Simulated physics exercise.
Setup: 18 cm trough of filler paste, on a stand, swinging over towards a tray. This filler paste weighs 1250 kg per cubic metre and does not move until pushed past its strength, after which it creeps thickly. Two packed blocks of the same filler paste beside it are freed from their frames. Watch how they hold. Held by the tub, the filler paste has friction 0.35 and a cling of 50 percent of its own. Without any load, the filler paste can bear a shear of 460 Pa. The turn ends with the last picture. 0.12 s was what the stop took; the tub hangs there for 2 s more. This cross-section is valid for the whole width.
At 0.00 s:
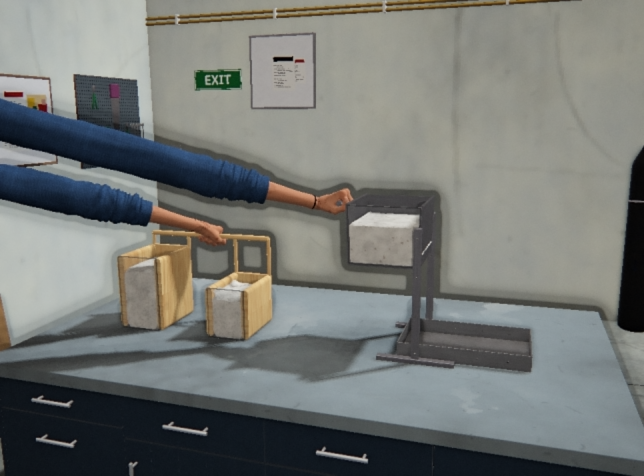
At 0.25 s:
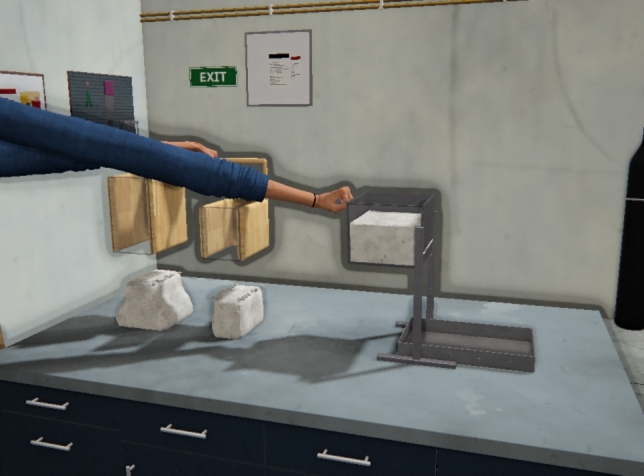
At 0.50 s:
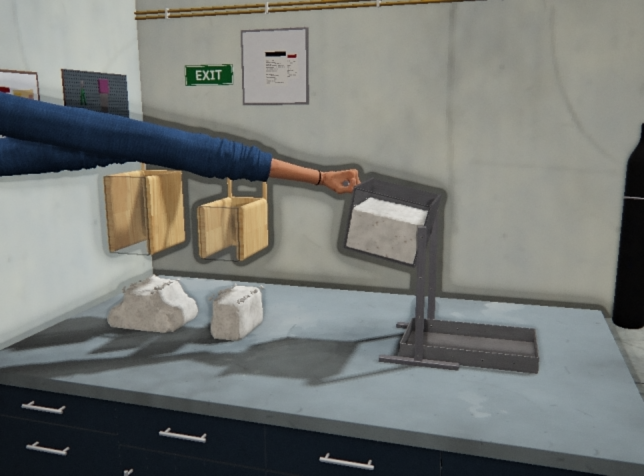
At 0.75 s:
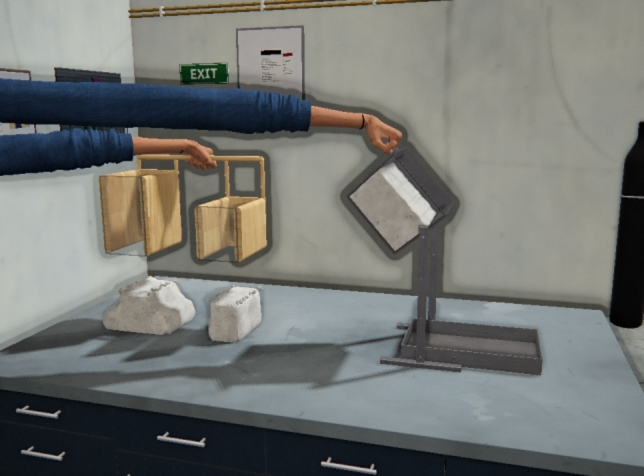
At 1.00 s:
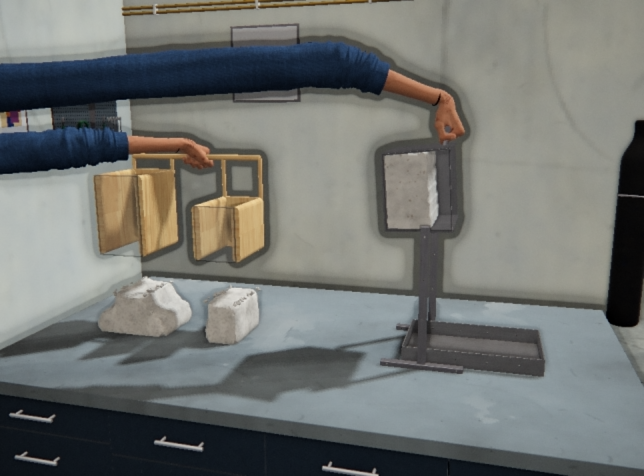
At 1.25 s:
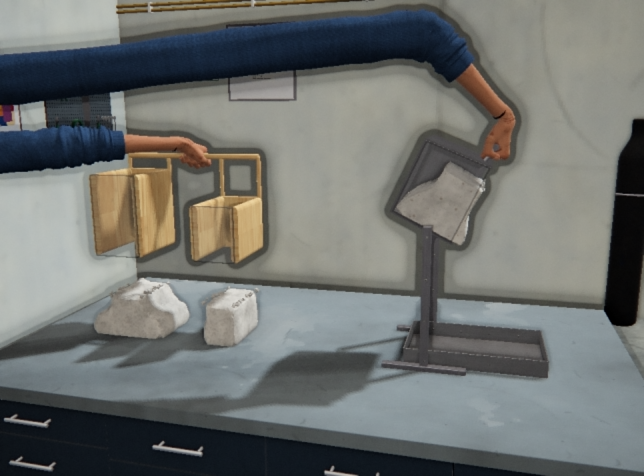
Two hands lift wooden moulds off pale blocks, then turn a filled tub over rightward.
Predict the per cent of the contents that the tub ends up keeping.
The tub ends up keeping roughly 0 %.
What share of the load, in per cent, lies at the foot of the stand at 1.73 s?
About 100 per cent.
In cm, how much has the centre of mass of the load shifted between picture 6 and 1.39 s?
Roughly 13 centimetres.
By 1.39 s, the tub is at 115 degrees and holds 31 %.
By 1.56 s, the tub is at 115 degrees and holds 0 %.
By 1.73 s, the tub is at 115 degrees and holds 0 %.
By 1.90 s, the tub is at 115 degrees and holds 0 %.
By 3.25 s, at the end, the tub is at 115 degrees and holds 0 %.
